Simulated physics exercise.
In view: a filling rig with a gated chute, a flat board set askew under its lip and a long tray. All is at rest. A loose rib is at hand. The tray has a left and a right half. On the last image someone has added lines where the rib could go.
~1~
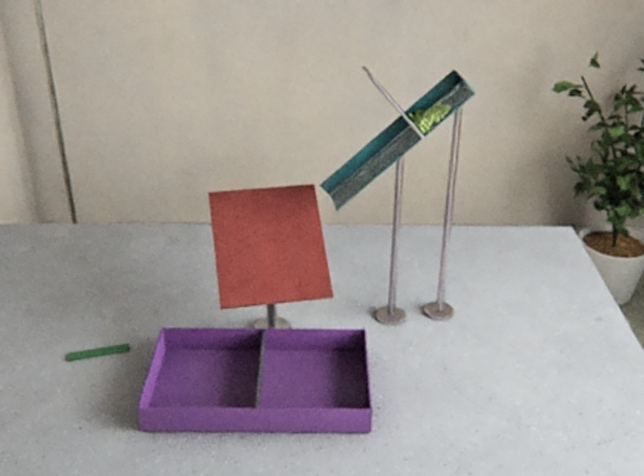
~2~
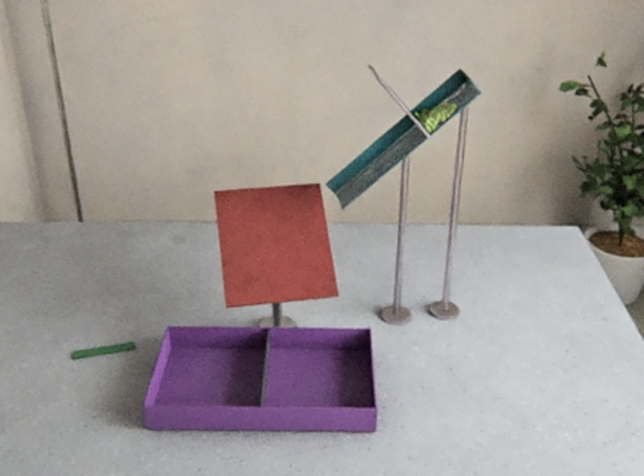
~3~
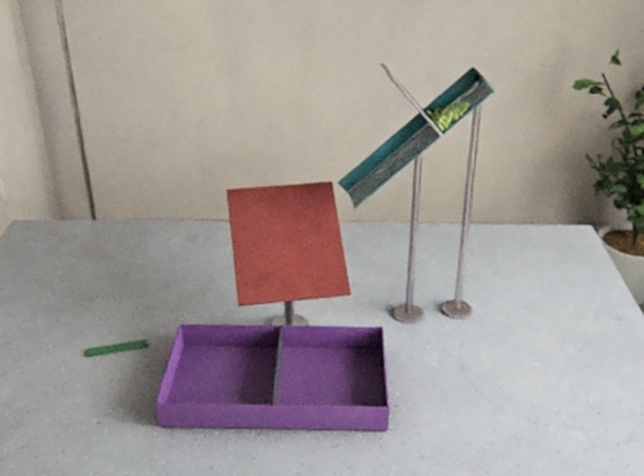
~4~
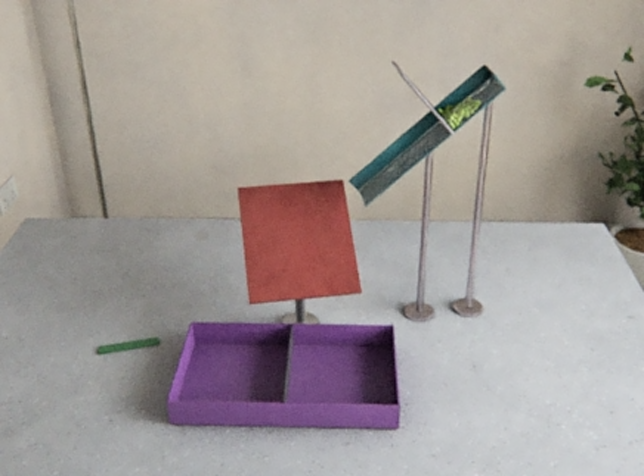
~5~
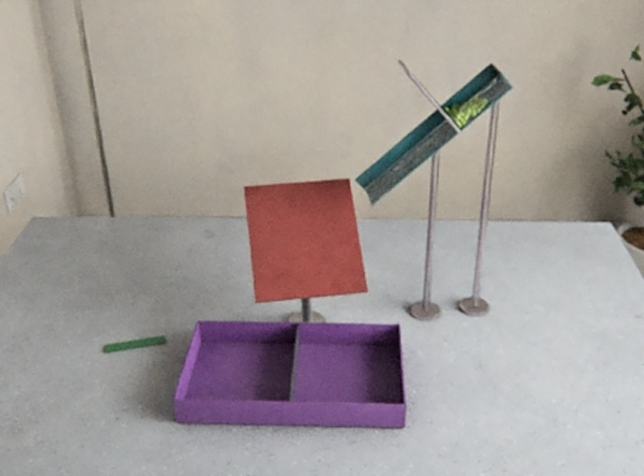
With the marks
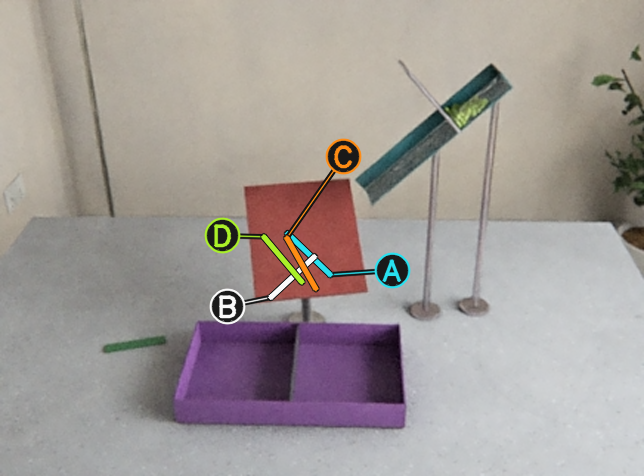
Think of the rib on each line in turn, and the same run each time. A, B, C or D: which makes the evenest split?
Use line B.
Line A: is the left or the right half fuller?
The right half.
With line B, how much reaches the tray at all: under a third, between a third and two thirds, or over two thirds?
Line B gives over two thirds.
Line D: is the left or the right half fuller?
More lands on the right.
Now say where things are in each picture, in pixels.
Load behind the gate at (424, 117), dried peas; lip of the chute at (334, 204), sloping fairly steeply, in the first picture.
Middle of the board at (275, 242), tilted fairly steeply; middle of its low edge at (283, 301); of its high edge at (268, 187), in the second picture.
Front corners of the tray at (156, 404) and (388, 407); front end of its middle wall at (272, 405), in the third picture.
Middle of the load at (454, 113); lip at (363, 200), in the fourth picture.
Middle of the load at (460, 111); lip at (369, 199), in the fifth picture.
On the marked copy, line A from (287, 233) to (330, 274); line B from (314, 256) to (270, 297); line C from (286, 238) to (315, 288); line D from (263, 236) to (301, 281).
Choosing A, of what is caught, a small part in the left half, most in the right.
Choosing B, of what is caught, about two thirds in the left half, about a third in the right.
Choosing C, of what is caught, a small part in the left half, nearly all in the right.
Choosing D, of what is caught, a small part in the left half, nearly all in the right.
